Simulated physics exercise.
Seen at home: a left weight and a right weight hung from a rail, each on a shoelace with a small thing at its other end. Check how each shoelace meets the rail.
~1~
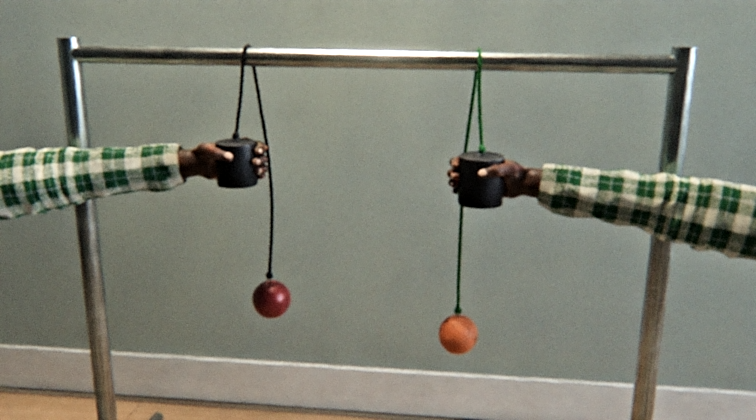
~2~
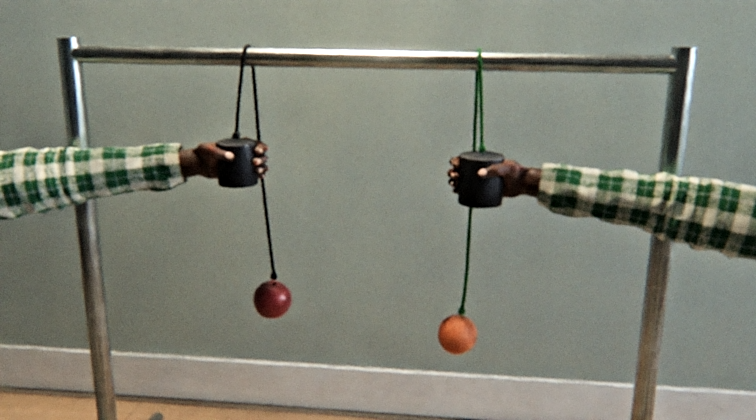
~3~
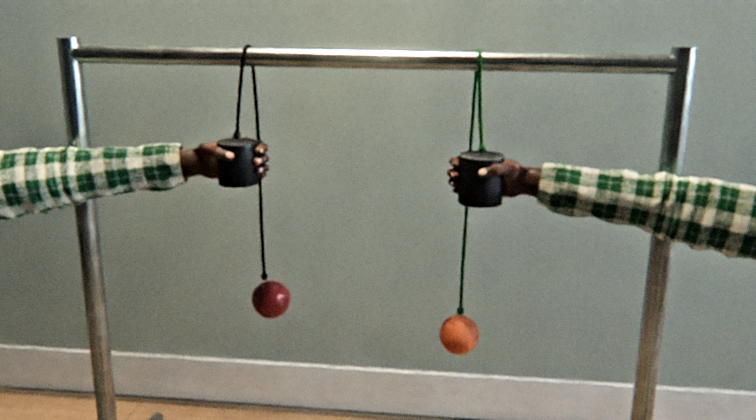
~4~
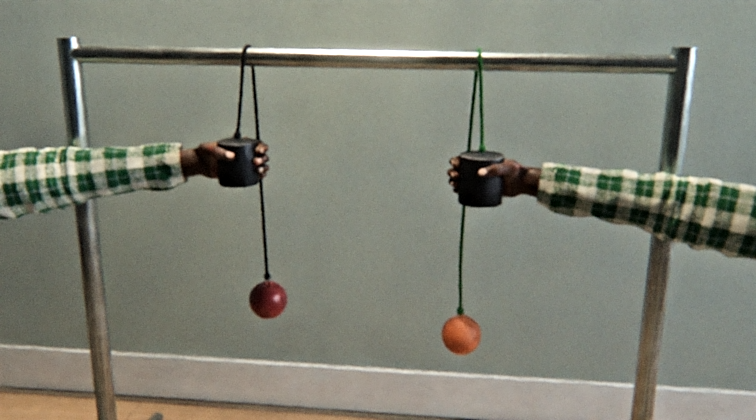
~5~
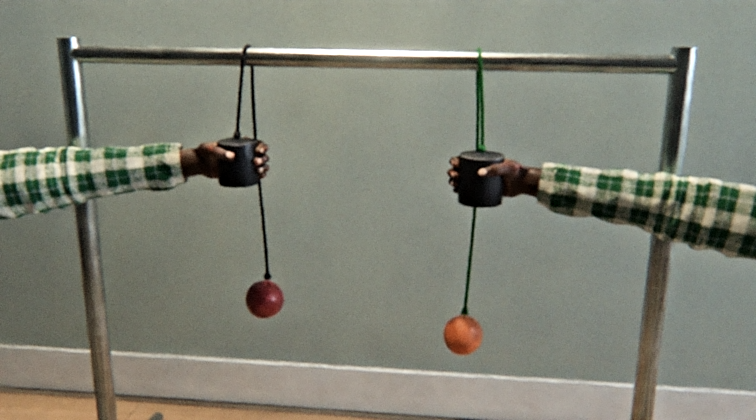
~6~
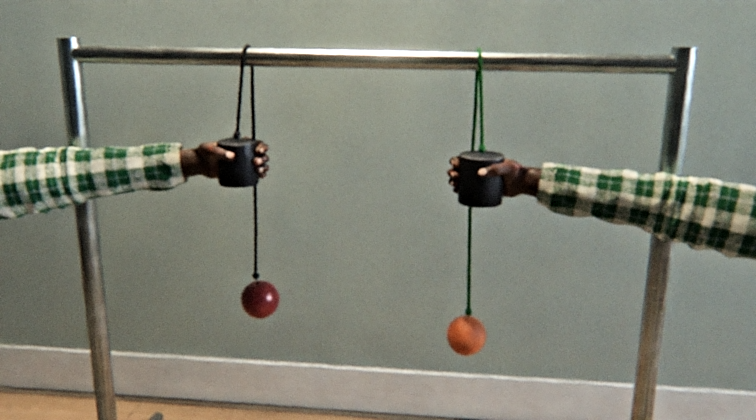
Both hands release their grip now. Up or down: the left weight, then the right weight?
Left weight down, right weight down.
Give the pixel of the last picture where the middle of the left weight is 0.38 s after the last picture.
Estimated middle: Near (249, 319).
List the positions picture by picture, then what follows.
The first picture shows left weight (237, 163); right weight (481, 179); left apple (271, 299); right orange (458, 334).
The second picture shows left weight (237, 163); right weight (481, 179).
The third picture shows left weight (238, 162); right weight (481, 179).
The fourth picture shows left weight (238, 162); right weight (481, 179).
The fifth picture shows left weight (238, 162); right weight (481, 179).
The sixth picture shows left weight (238, 162); right weight (481, 179); left shoelace only laid over the rail; right shoelace only laid over the rail.
Then, 0.38 s later than the last view, left weight dropping near (250, 319); right weight dropping near (471, 326).
Then, 0.68 s later than the last view, left weight on the floor; right weight on the floor.
Finally, left weight on the floor; right weight on the floor. The left weight drops and the right weight pulls its rope through.
